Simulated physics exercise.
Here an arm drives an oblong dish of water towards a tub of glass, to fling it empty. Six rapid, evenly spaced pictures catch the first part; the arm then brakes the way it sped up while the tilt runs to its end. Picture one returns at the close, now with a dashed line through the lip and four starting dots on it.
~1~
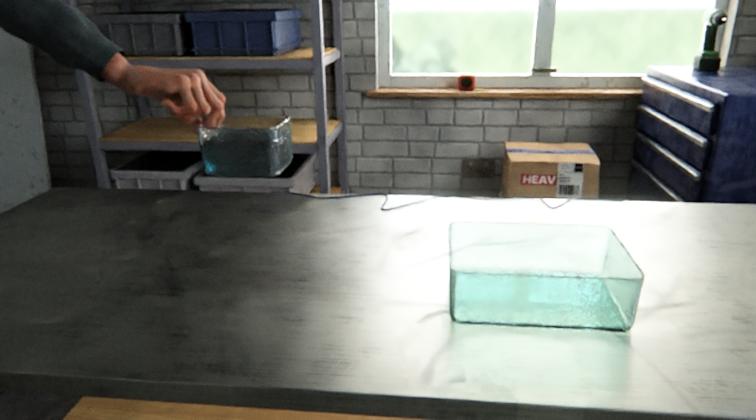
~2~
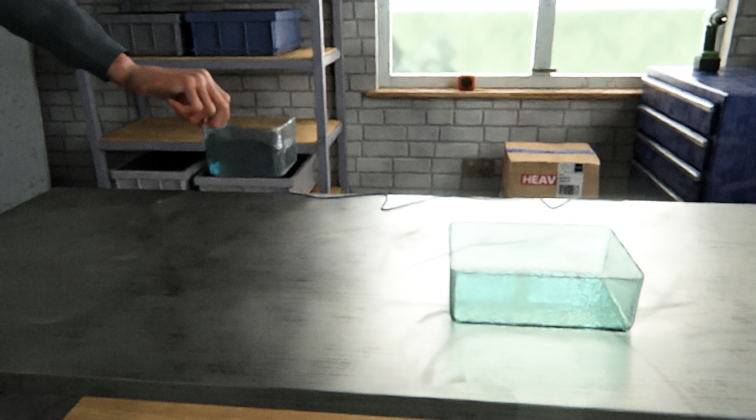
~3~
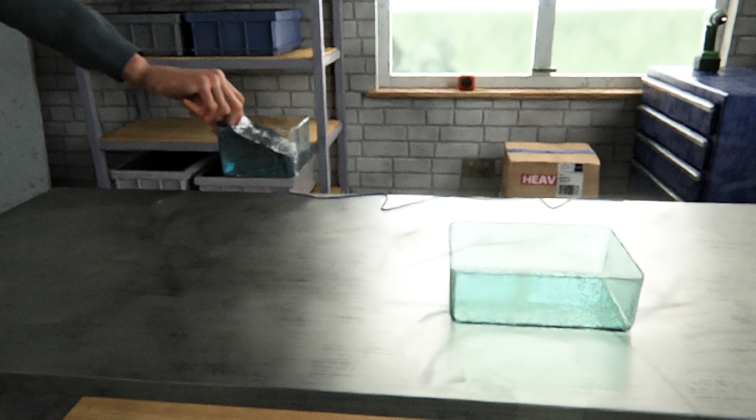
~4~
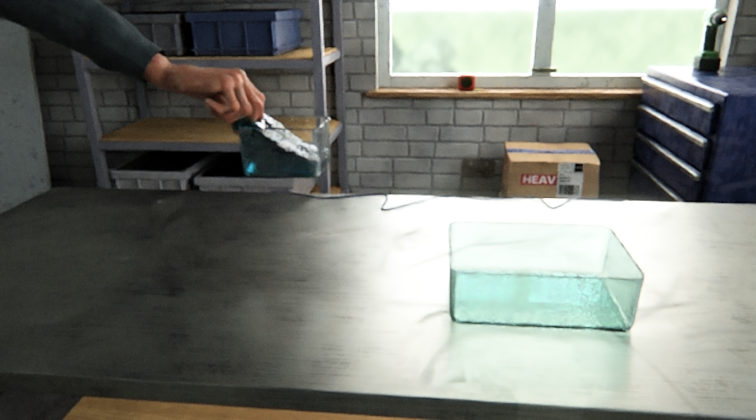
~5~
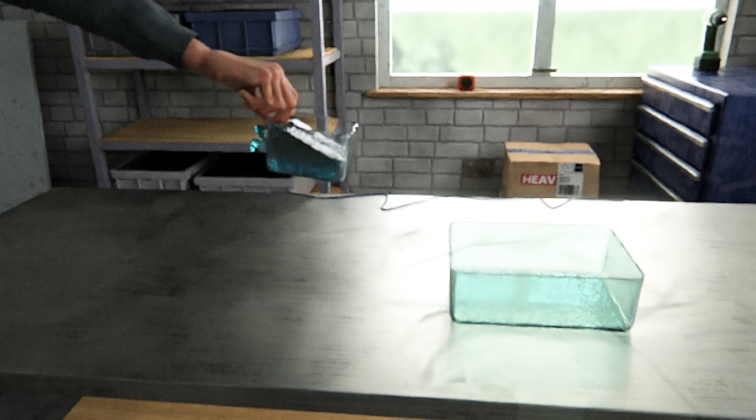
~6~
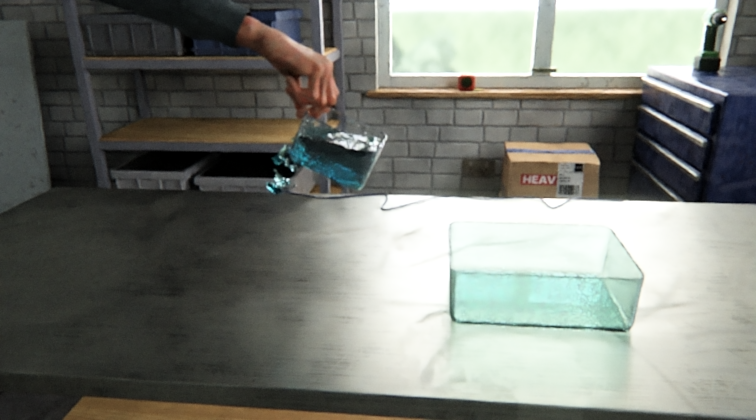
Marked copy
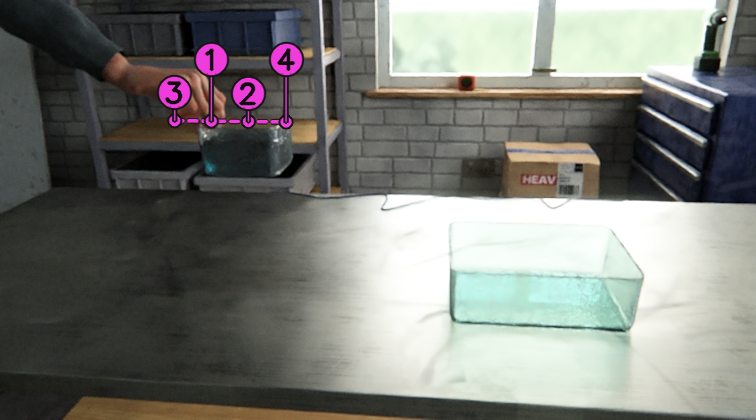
In a workshop with a grey brick wall, shelving and a bright window, a still camera looks slightly down across a dark metal table. A clear glass tub of pale turquoise water sits on the right, before a cardboard box and blue drawers, while an arm holds a smaller glass dish of teal water at upper left. The arm carries the dish rightward, its water sloping and sloshing, then tilts it as water spills off its left side.
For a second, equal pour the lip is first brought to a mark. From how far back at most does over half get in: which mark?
Dot 2.
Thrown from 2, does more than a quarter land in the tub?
Yes, it does.
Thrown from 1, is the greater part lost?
Yes, it does.
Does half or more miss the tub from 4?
No.
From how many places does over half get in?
Two of them.
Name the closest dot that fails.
Dot 1.
In magenta, 1 at (211, 121); 2 at (248, 121); 3 at (174, 120); 4 at (286, 121).
With 1, about 34 % lands in the tub, 59 % falls short and 7 % goes beside or beyond.
With 2, about 65 % lands in the tub, 25 % falls short and 10 % goes beside or beyond.
With 3, about 0 % lands in the tub, 98 % falls short.
With 4, about 72 % lands in the tub, 13 % falls short and 15 % goes beside or beyond.
